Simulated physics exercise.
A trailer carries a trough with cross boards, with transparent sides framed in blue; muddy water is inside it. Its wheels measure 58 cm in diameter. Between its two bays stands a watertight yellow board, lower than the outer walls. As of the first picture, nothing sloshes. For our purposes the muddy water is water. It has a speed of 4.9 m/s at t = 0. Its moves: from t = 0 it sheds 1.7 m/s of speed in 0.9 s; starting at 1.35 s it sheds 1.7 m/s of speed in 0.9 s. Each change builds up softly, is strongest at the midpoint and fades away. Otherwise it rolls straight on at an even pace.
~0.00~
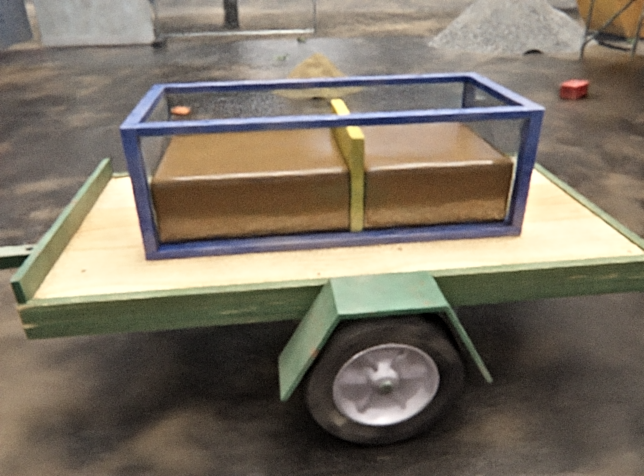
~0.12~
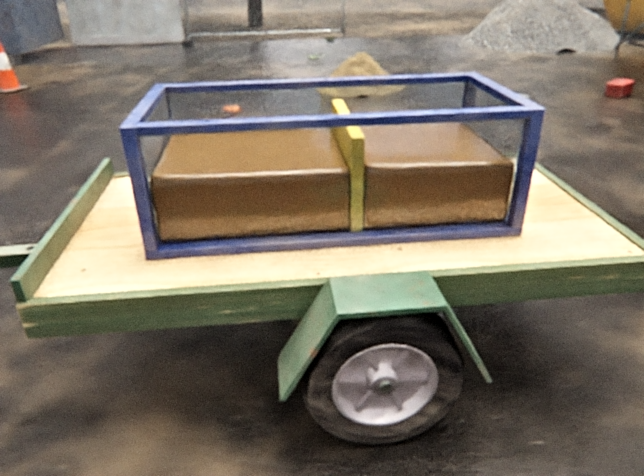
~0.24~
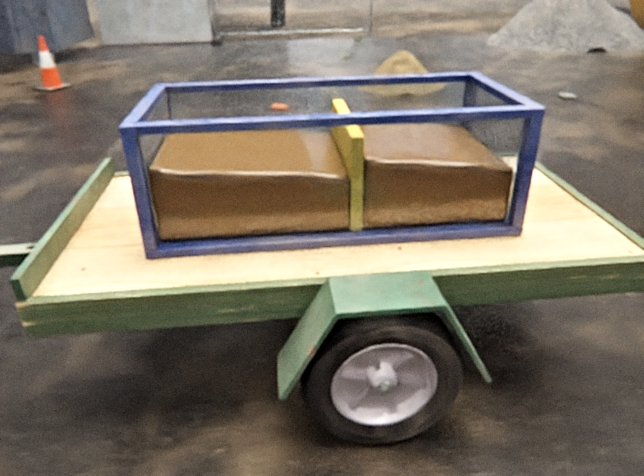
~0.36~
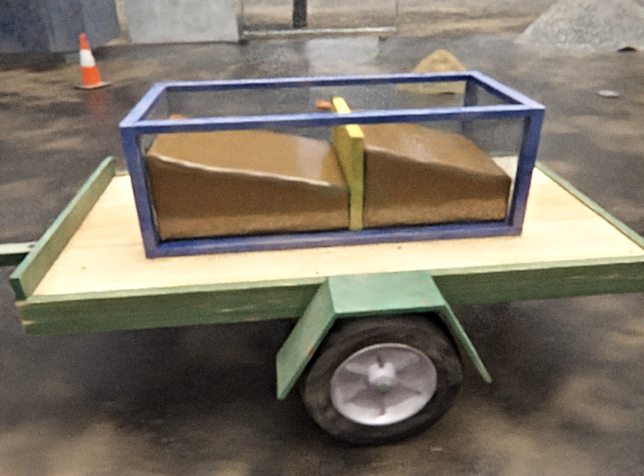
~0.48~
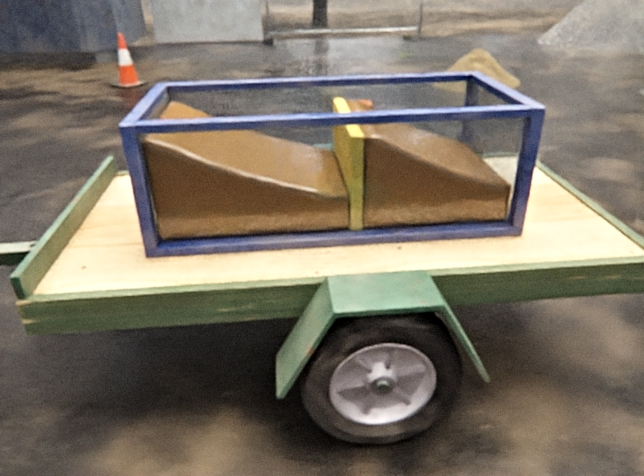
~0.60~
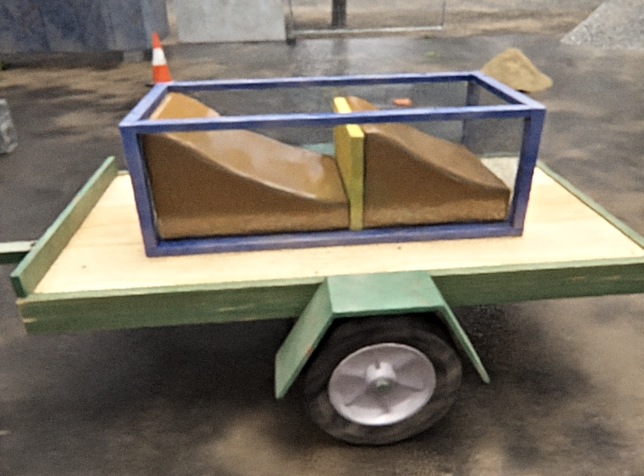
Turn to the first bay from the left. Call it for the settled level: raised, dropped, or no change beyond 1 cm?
Dropped.
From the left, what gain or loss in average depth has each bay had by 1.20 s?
From the left, in cm: 0 and 0.
After 1.20 s left to right it is 27, 27 cm deep.
After 1.90 s left to right it is 26, 26 cm deep.
After 2.80 s left to right it is 25, 27 cm deep; 3 per cent has gone over the front.
After 5.24 s left to right it is 25, 27 cm deep; 3 per cent has gone over the front.
